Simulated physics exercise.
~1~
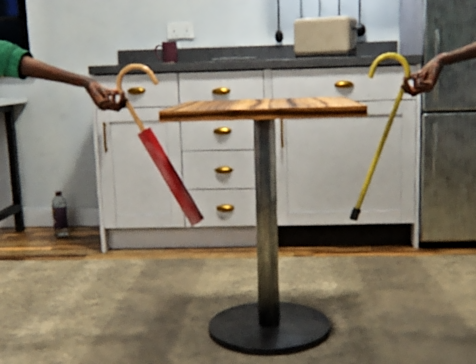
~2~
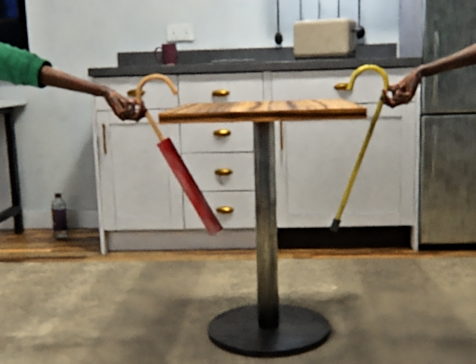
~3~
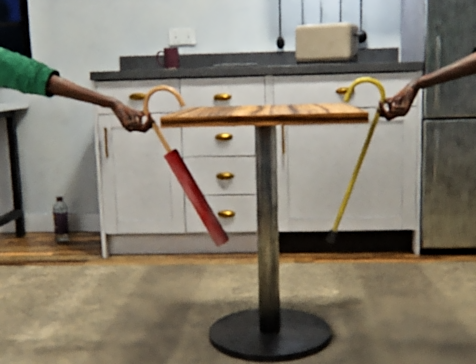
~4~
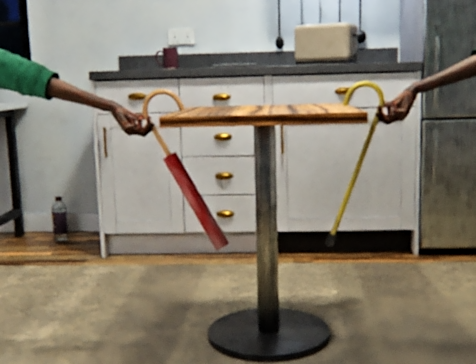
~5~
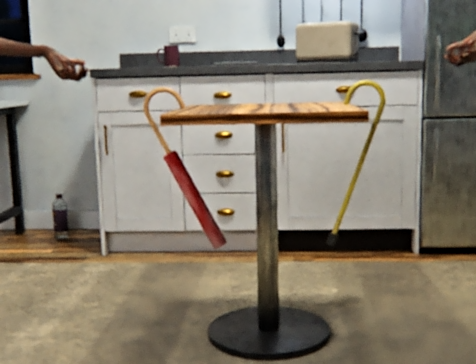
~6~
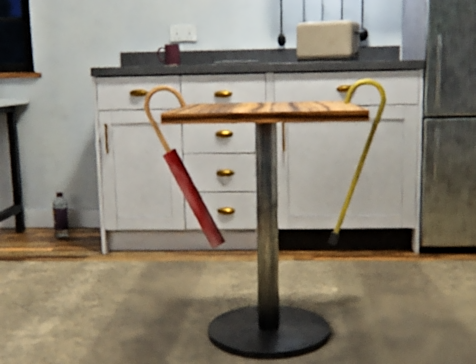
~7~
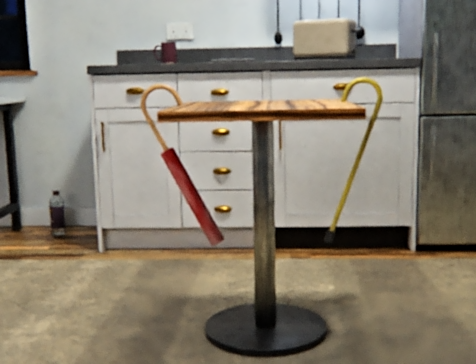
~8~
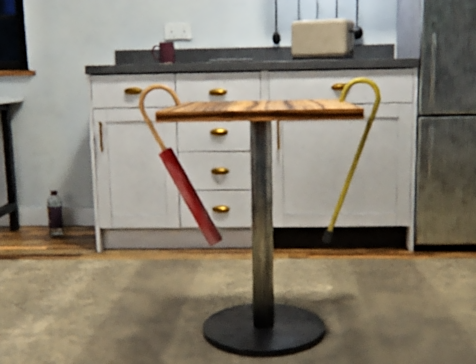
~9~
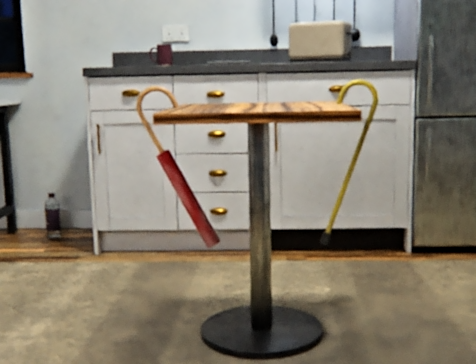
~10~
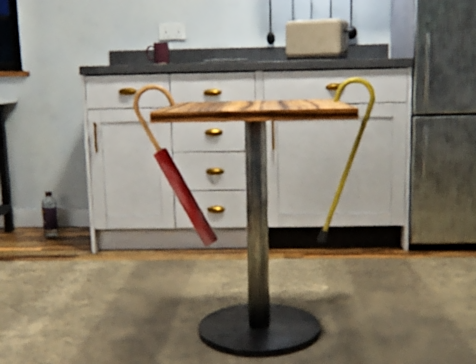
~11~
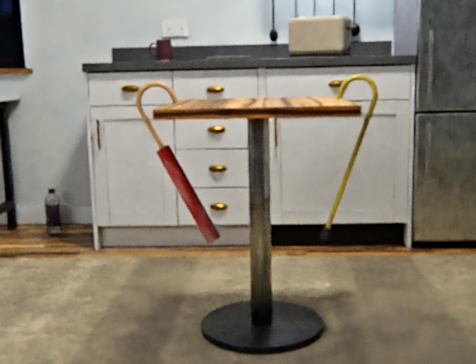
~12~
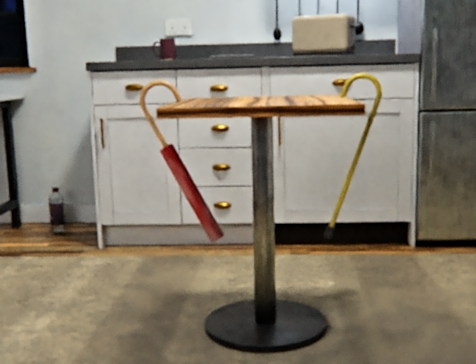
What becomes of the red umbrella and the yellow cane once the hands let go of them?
The red umbrella stays hooked on the left edge of the table, and the yellow cane stays hooked on the right edge.
